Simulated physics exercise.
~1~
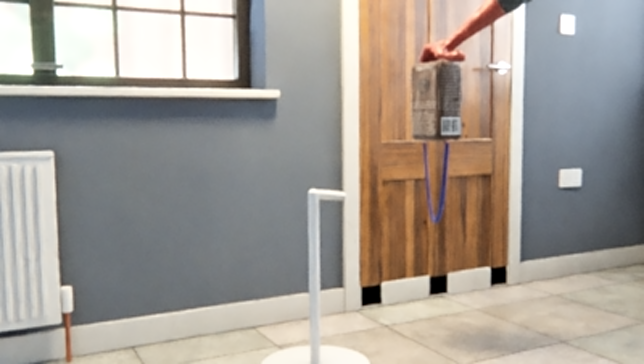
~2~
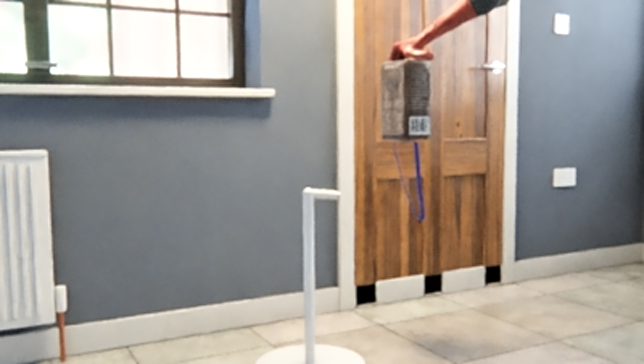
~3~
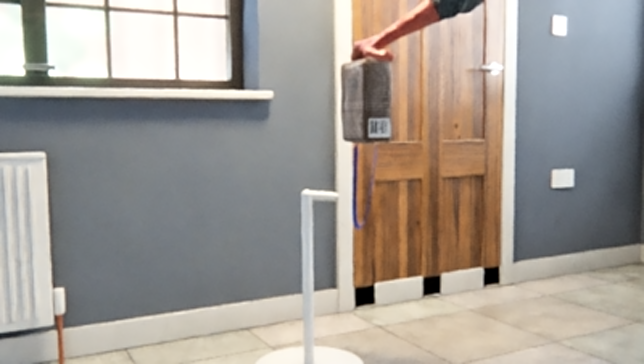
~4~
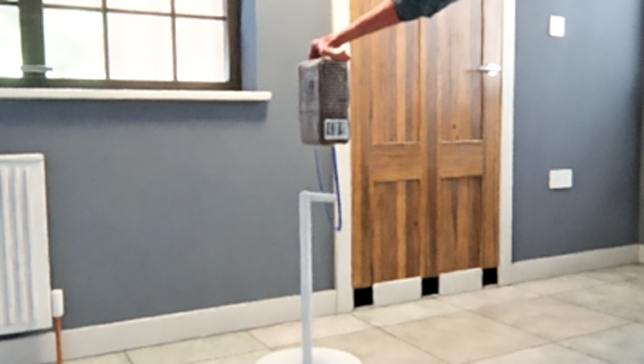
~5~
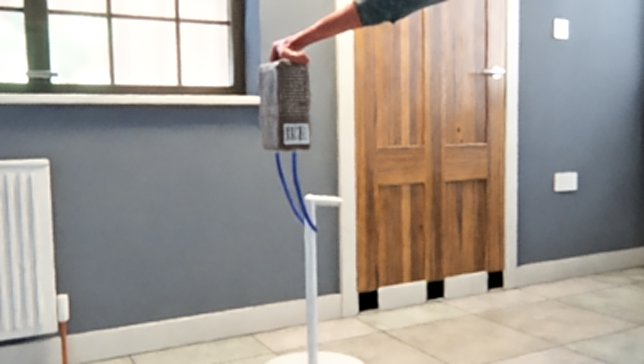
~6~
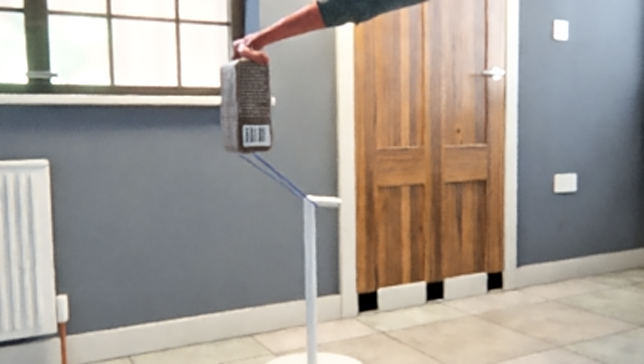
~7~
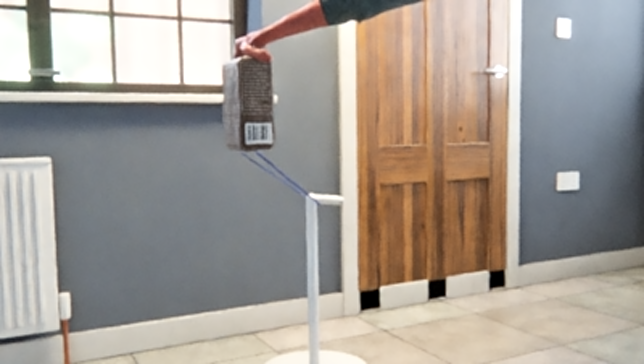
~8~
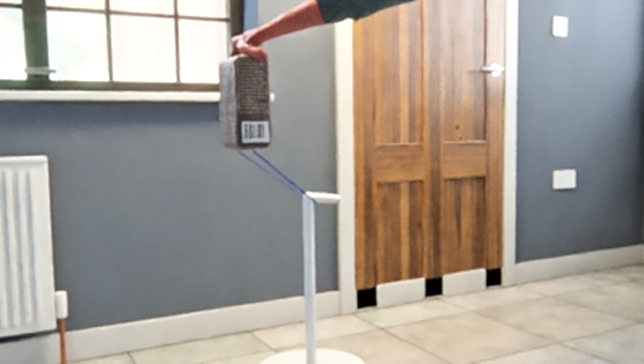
A hand carried a brown sack leftward past a wooden door, a blue ribbon loop dangling beneath it, until the loop caught on the hook of a white post, pulled tight, and the hand stopped with the sack just past it.
